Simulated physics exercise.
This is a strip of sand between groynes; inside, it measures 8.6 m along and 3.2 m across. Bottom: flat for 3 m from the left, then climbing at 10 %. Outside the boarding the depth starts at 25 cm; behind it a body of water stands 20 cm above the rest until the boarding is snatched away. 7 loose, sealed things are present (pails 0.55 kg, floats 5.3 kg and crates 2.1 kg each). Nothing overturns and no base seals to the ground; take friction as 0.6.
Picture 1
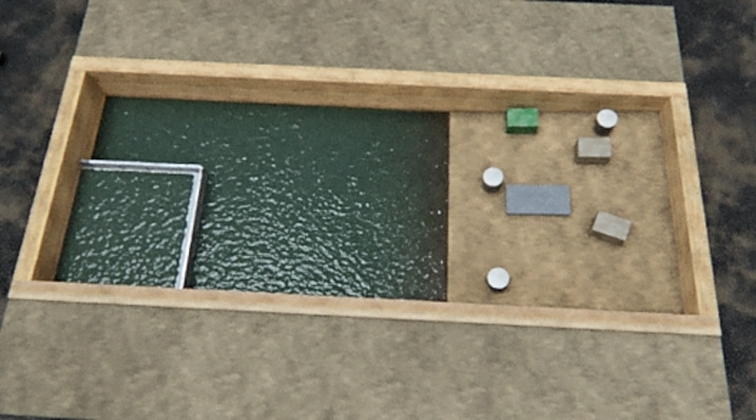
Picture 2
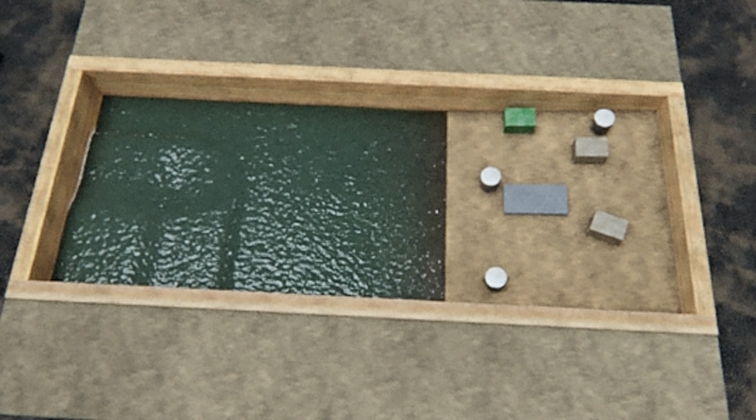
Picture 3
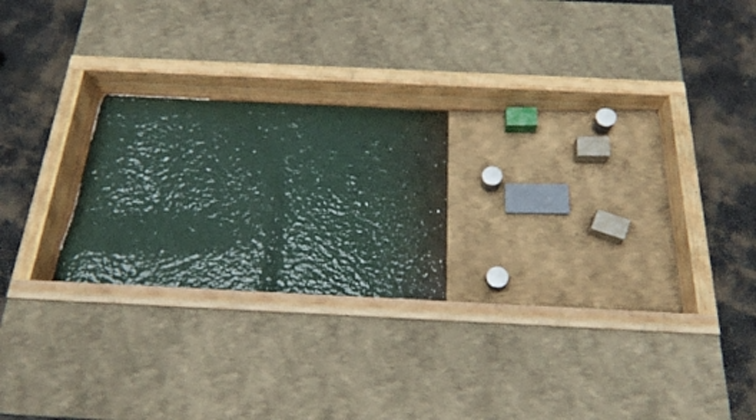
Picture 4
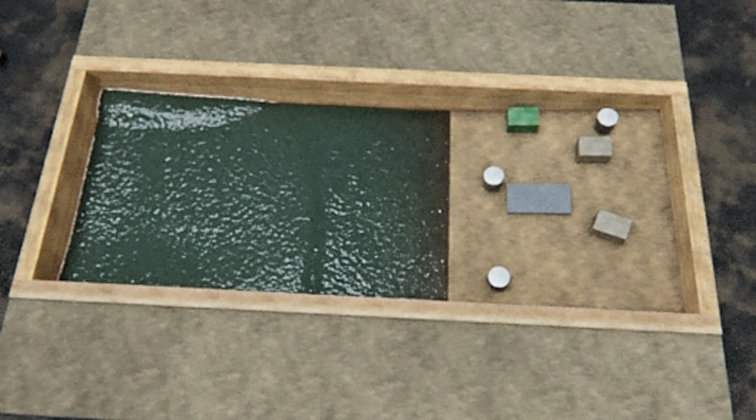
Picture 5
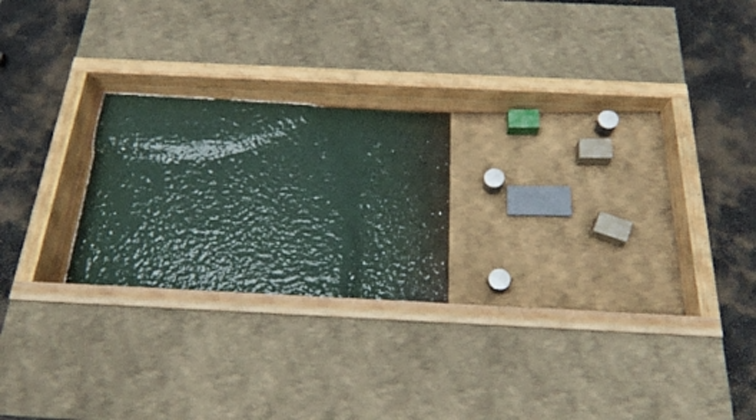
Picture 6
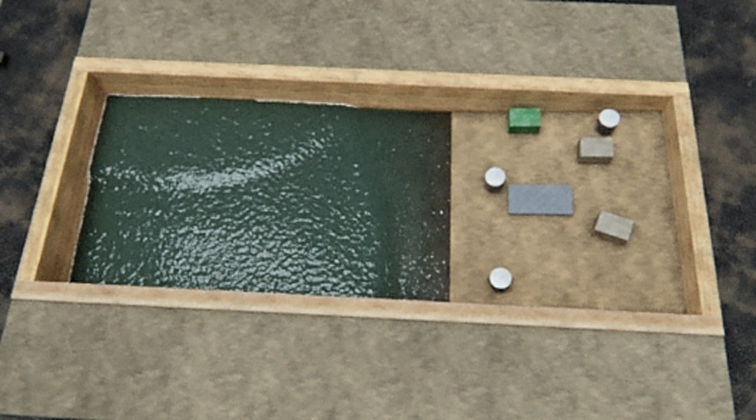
Green water rippling inside a wooden-walled enclosure after a pale corner barrier disappears, while crates and floats sit still on sand.
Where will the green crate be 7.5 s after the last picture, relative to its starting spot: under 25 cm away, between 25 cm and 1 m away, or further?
Major shift.
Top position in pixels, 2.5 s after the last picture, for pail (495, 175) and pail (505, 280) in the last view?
First near (528, 162), second near (529, 271).
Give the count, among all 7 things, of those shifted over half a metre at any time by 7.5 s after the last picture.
Count: 4.
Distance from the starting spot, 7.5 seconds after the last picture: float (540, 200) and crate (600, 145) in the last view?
200 cm and 0 cm respectively.
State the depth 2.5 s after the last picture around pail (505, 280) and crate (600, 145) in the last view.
Depths: Near 2 cm, then near 0 cm.
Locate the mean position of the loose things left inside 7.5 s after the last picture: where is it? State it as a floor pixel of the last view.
Mean position: Approximately (474, 193).
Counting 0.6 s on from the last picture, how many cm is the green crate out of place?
0 cm, give or take.
Then, 0.6 s after the last picture the green crate is near (527, 117), 0.0 m from its start, aground; 0 afloat.
Then, 2.5 s after the last picture the green crate is near (544, 117), 0.3 m from its start, afloat; 3 afloat.
Then, 4.8 s after the last picture the green crate is near (475, 121), 0.8 m from its start, afloat; 3 afloat.
Then, 7.5 s after the last picture the green crate is near (369, 128), 2.4 m from its start, afloat; 4 afloat.
